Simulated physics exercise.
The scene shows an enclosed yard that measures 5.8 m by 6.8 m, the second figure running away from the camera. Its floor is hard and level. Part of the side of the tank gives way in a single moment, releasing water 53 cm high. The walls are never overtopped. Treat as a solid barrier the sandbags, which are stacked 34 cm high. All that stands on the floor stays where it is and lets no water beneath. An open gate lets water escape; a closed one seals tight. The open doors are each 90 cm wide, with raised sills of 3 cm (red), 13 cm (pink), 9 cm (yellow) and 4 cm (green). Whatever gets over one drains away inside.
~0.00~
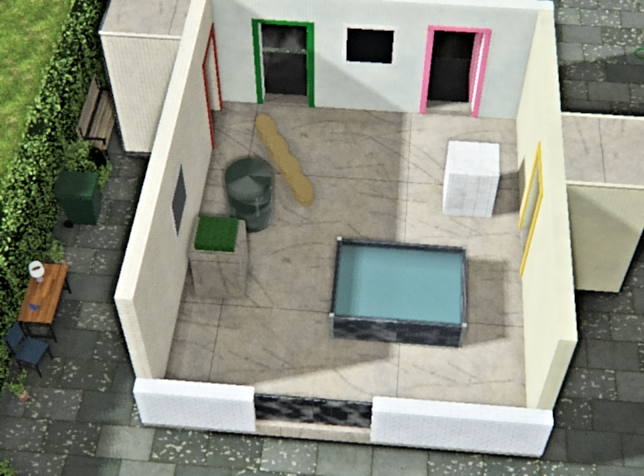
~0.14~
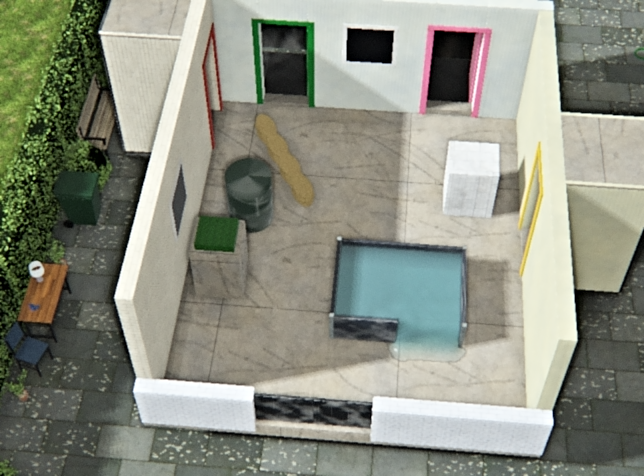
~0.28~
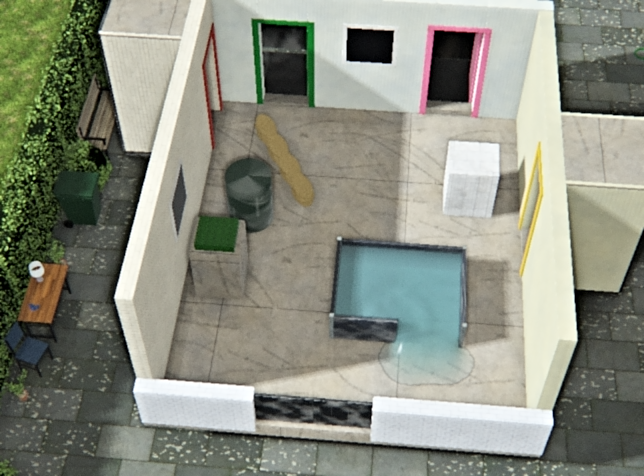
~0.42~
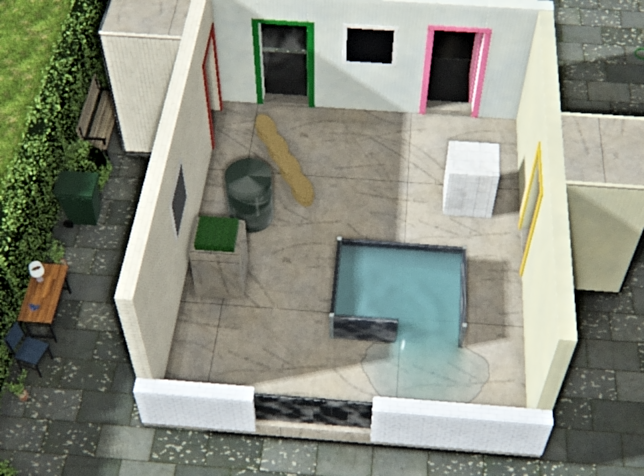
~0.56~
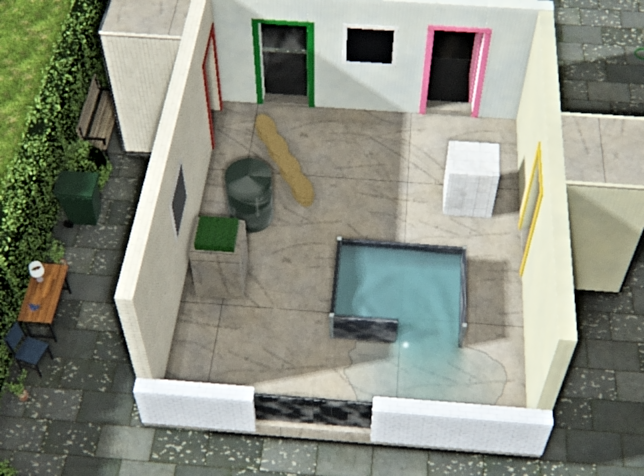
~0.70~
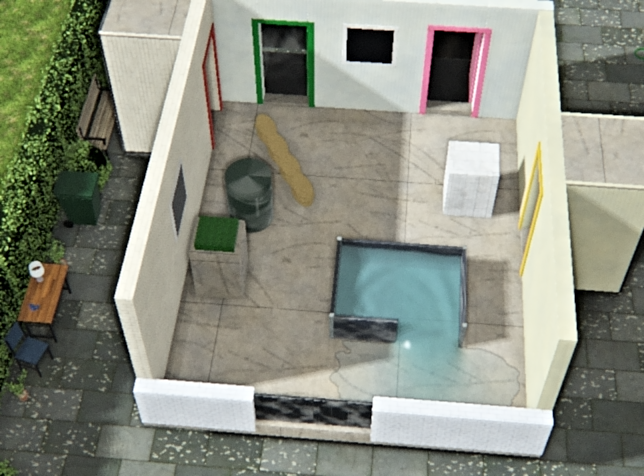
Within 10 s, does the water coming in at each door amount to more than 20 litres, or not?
At the red door: Not more than 20 litres. At the pink door: Not more than 20 litres. At the yellow door: Not more than 20 litres. At the green door: Not more than 20 litres.
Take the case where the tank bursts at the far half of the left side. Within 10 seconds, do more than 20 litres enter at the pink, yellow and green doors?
Pink short, yellow short, green short.
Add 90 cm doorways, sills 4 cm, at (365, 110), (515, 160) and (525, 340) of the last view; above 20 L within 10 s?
Check each in turn: The first fails, the second fails, the third succeeds.
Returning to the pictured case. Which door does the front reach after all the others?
It would be the green one.
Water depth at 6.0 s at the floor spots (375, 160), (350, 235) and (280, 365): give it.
Close to 0, 1 and 3 centimetres.
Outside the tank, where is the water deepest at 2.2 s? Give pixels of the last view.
Pixel (518, 431), about.
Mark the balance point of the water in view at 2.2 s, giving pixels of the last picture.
Balance point at about (411, 346).
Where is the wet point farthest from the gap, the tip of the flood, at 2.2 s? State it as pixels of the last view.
(183, 404).
After 1.4 s water covers 10 % of the floor and is deepest (44 cm) near (518, 431); red door not reached, pink door not reached, yellow door not reached, green door not reached.
After 2.2 s water covers 20 % of the floor and is deepest (34 cm) near (518, 431); red door not reached, pink door not reached, yellow door not reached, green door not reached.
After 3.5 s water covers 40 % of the floor and is deepest (22 cm) near (506, 430); red door not reached, pink door not reached, yellow door 3 cm at the sill, 0 L in, green door not reached.
After 6.0 s water covers 65 % of the floor and is deepest (14 cm) near (436, 425); red door not reached, pink door 6 cm at the sill, 0 L in, yellow door 4 cm at the sill, 0 L in, green door not reached.
After 10.0 s water covers 95 % of the floor and is deepest (8 cm) near (275, 401); red door 5 cm at the sill, 0 L in, pink door 5 cm at the sill, 0 L in, yellow door 5 cm at the sill, 0 L in, green door 4 cm at the sill, 0 L in.
